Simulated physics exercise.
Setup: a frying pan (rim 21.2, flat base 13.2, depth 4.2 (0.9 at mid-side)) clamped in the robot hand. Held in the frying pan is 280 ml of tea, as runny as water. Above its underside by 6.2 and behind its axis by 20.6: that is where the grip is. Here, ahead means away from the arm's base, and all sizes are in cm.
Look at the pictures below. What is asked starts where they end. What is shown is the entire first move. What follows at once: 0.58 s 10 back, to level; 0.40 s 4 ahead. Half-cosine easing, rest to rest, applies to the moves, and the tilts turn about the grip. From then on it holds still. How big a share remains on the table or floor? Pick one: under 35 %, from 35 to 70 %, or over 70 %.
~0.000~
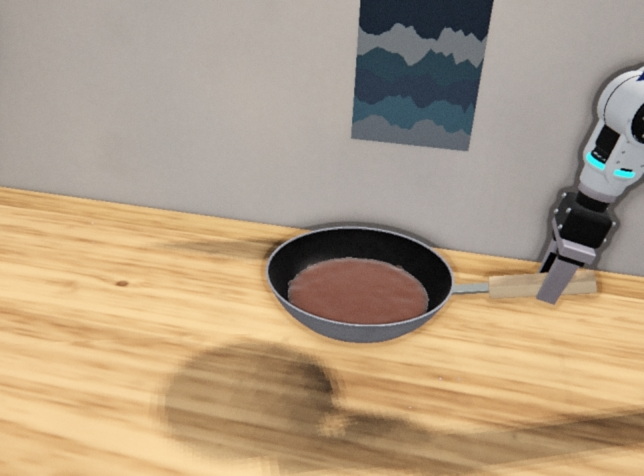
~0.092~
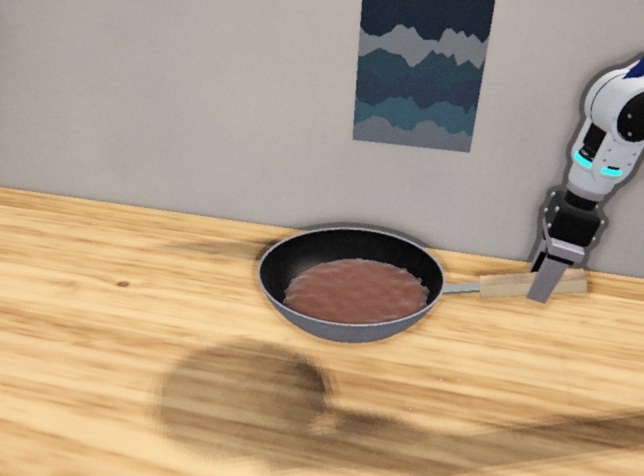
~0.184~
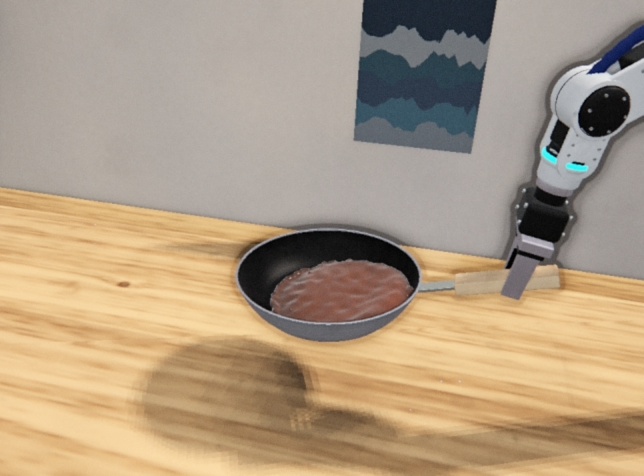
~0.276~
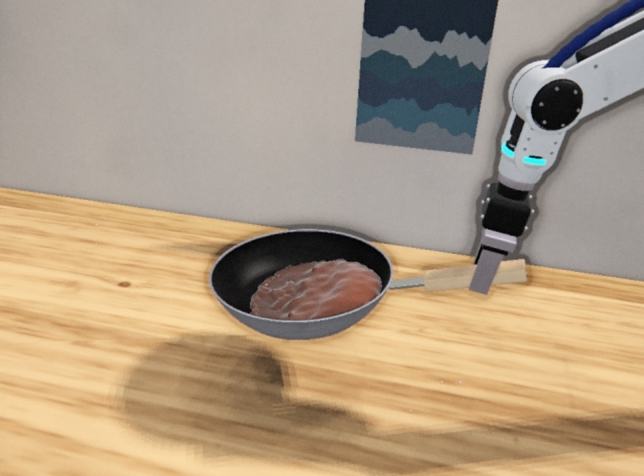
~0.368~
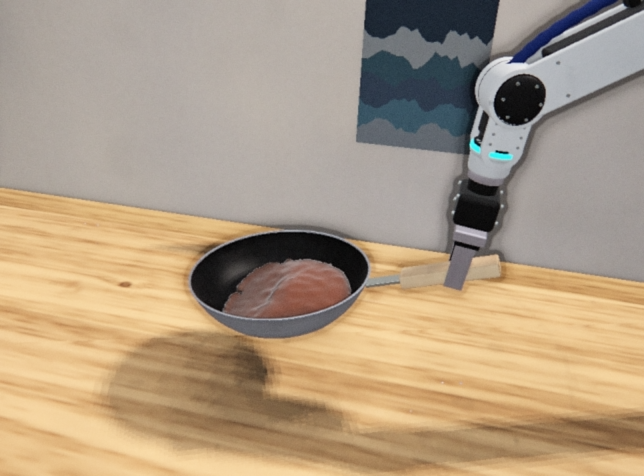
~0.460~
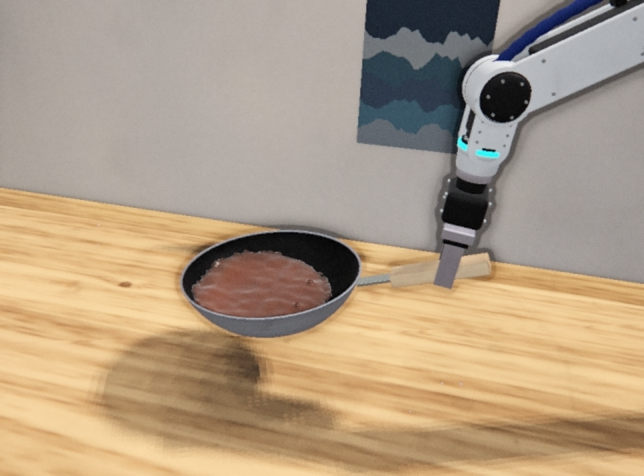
Under 35 %.
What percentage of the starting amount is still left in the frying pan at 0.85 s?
That would be close to 75 percent of the start.
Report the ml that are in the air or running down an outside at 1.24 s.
Estimate: Some 0 ml.
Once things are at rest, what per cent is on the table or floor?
Estimate: Roughly 25 per cent.
After 0.85 s, tilted 1° forward, liquid up to 16 above the table; 205 ml in the frying pan, 70 ml on the table or floor.
After 1.24 s, level, liquid up to 17 above the table; 205 ml in the frying pan, 70 ml on the table or floor.
After 1.64 s, level, liquid up to 17 above the table; 205 ml in the frying pan, 75 ml on the table or floor.
After 2.44 s, level, liquid up to 15 above the table; 205 ml in the frying pan, 75 ml on the table or floor.
At rest, 205 ml in the frying pan, 75 ml on the table or floor. That is 26 % on the table or floor.
